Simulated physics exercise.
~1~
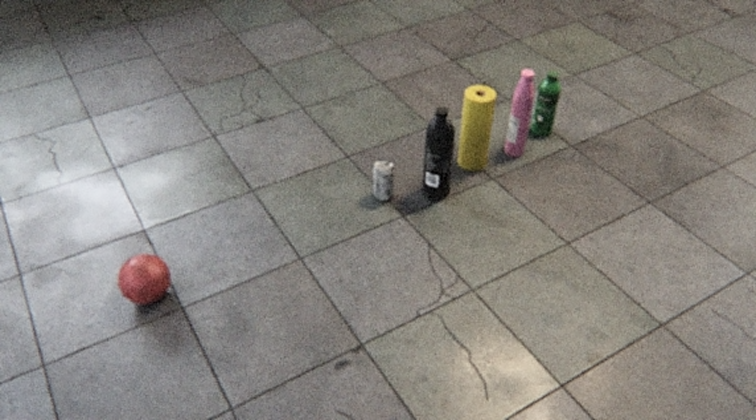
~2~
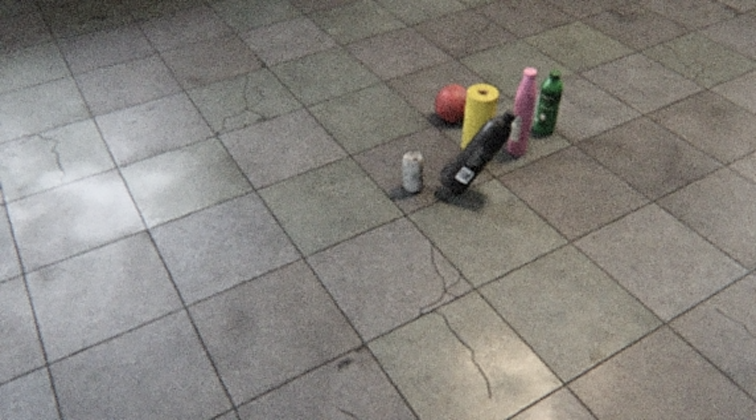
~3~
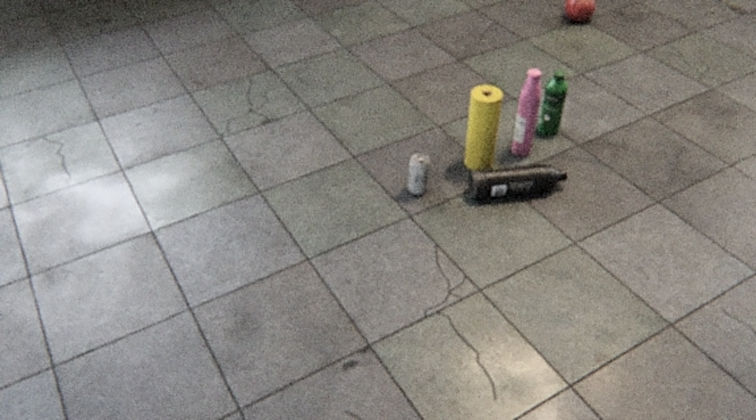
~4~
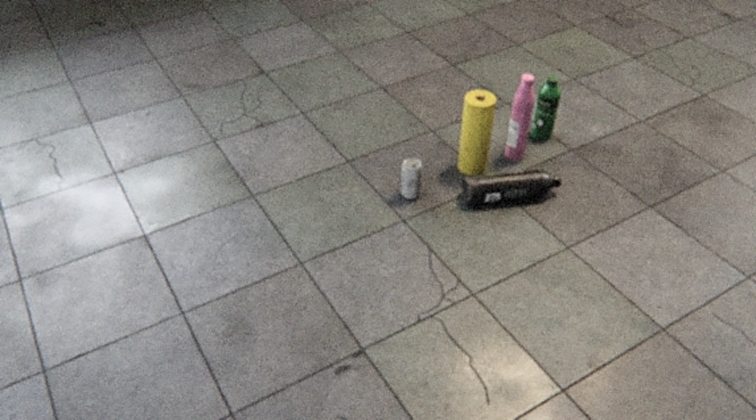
A red ball rolled across the tiled floor toward a row of standing objects, and the black bottle tipped onto its side while the white can shifted slightly right but stayed upright; the ball rolled out of view, leaving the others standing.
